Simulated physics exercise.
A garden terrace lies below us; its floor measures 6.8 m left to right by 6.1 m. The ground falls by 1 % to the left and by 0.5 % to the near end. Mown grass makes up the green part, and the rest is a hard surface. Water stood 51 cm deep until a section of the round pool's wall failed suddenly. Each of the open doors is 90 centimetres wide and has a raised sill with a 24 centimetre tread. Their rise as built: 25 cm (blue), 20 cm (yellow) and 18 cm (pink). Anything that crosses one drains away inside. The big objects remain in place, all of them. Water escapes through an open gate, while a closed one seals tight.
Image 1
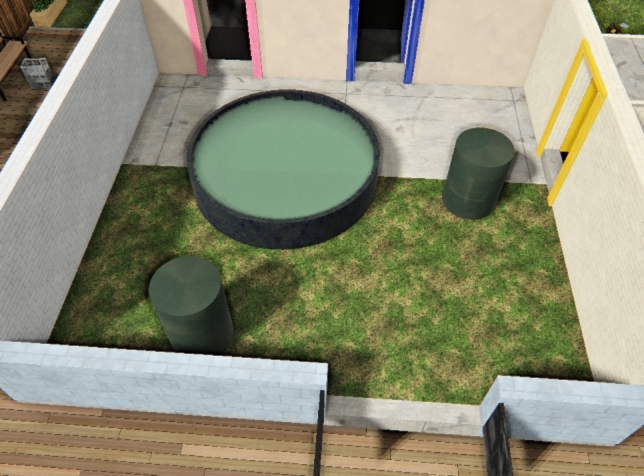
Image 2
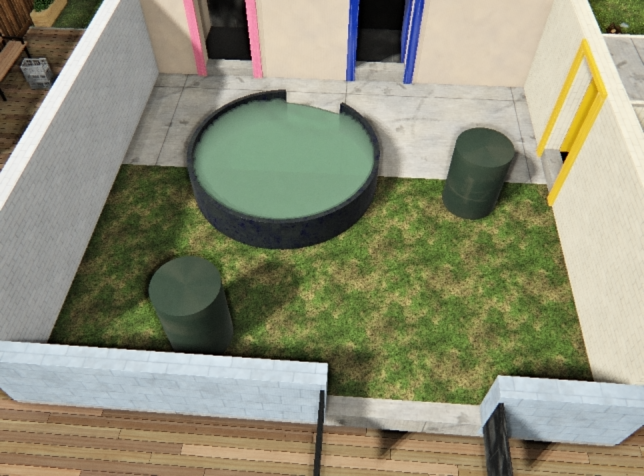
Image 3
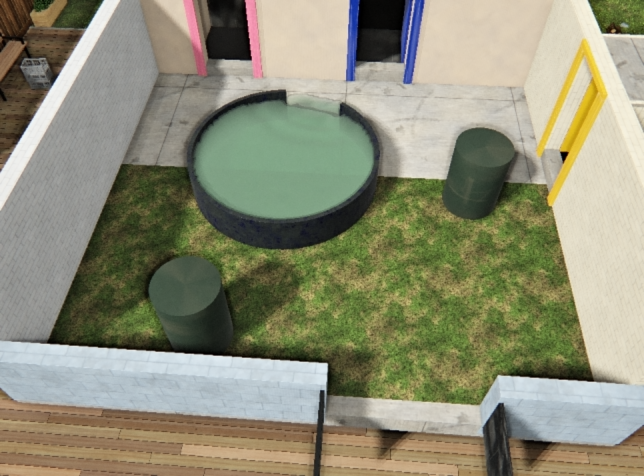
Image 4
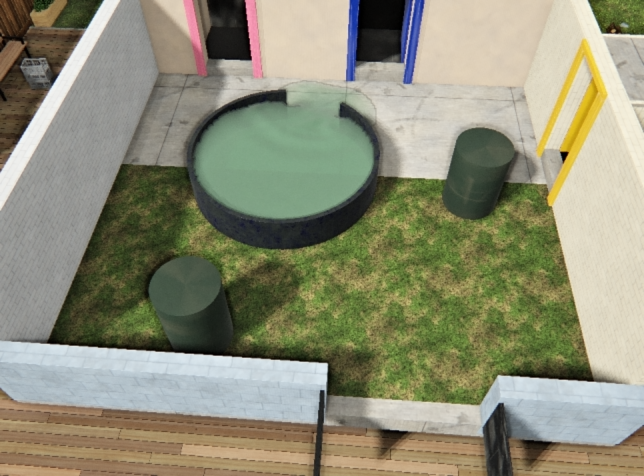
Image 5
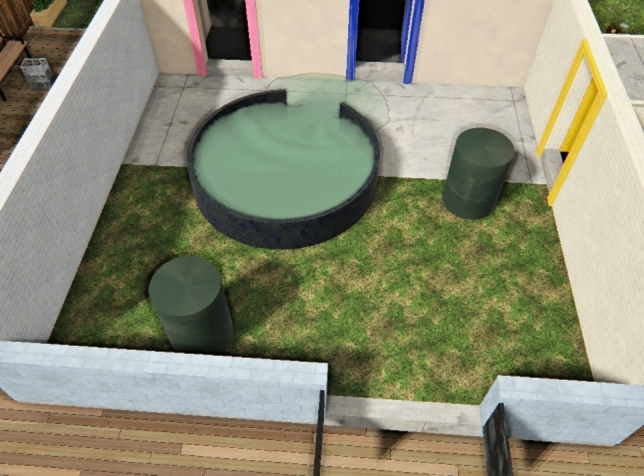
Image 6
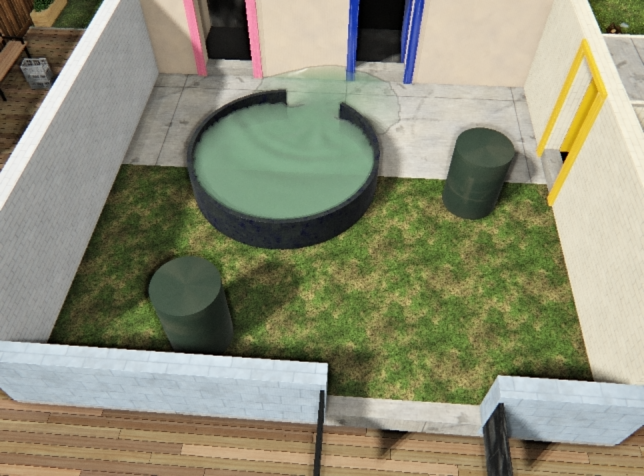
At the start, still green water fills a round, dark-walled pool on a walled terrace of grass and paving, with two green barrels nearby. A gap opens in the pool's far side, and water pours through, rippling the surface behind it. The thin sheet spreads across the paving and reaches the blue door.
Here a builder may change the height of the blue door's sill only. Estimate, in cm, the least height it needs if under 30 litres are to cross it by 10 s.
I would say 19 cm.
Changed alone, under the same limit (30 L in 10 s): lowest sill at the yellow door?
Yellow: Roughly 6.5 cm.
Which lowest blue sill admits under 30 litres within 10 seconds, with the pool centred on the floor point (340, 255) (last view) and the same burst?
Then roughly 17 cm.
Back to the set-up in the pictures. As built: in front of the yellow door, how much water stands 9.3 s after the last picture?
9.0 cm.
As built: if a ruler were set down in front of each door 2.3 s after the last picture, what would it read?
In cm: Blue 22, yellow 8, pink 8.
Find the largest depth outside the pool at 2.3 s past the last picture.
Around 30 centimetres.
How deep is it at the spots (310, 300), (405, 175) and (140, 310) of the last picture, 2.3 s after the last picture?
Depth: About 0, 0, 0 cm.
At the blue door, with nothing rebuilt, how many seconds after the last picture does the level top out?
At about 1.4 s.
Then, 0.7 s after the last picture water covers 10 % of the floor, deepest (35 cm) near (321, 84); 23 cm at the blue door, 0 litres in over its 25 cm sill.
Then, 2.3 s after the last picture water covers 35 % of the floor, deepest (30 cm) near (321, 84); 22 cm at the blue door, 3 litres in over its 25 cm sill.
Then, 9.3 s after the last picture water covers 95 % of the floor, deepest (12 cm) near (330, 90); 9 cm at the blue door, 4 litres in over its 25 cm sill.
At the blue door as built, the water peaked near 25 cm, 1.3 s after the last picture.
With a sill of 17.5 cm, 42 litres would have come in within the 10 s; with 20.5 cm, 19 litres. So under 30 litres takes about 19 cm.
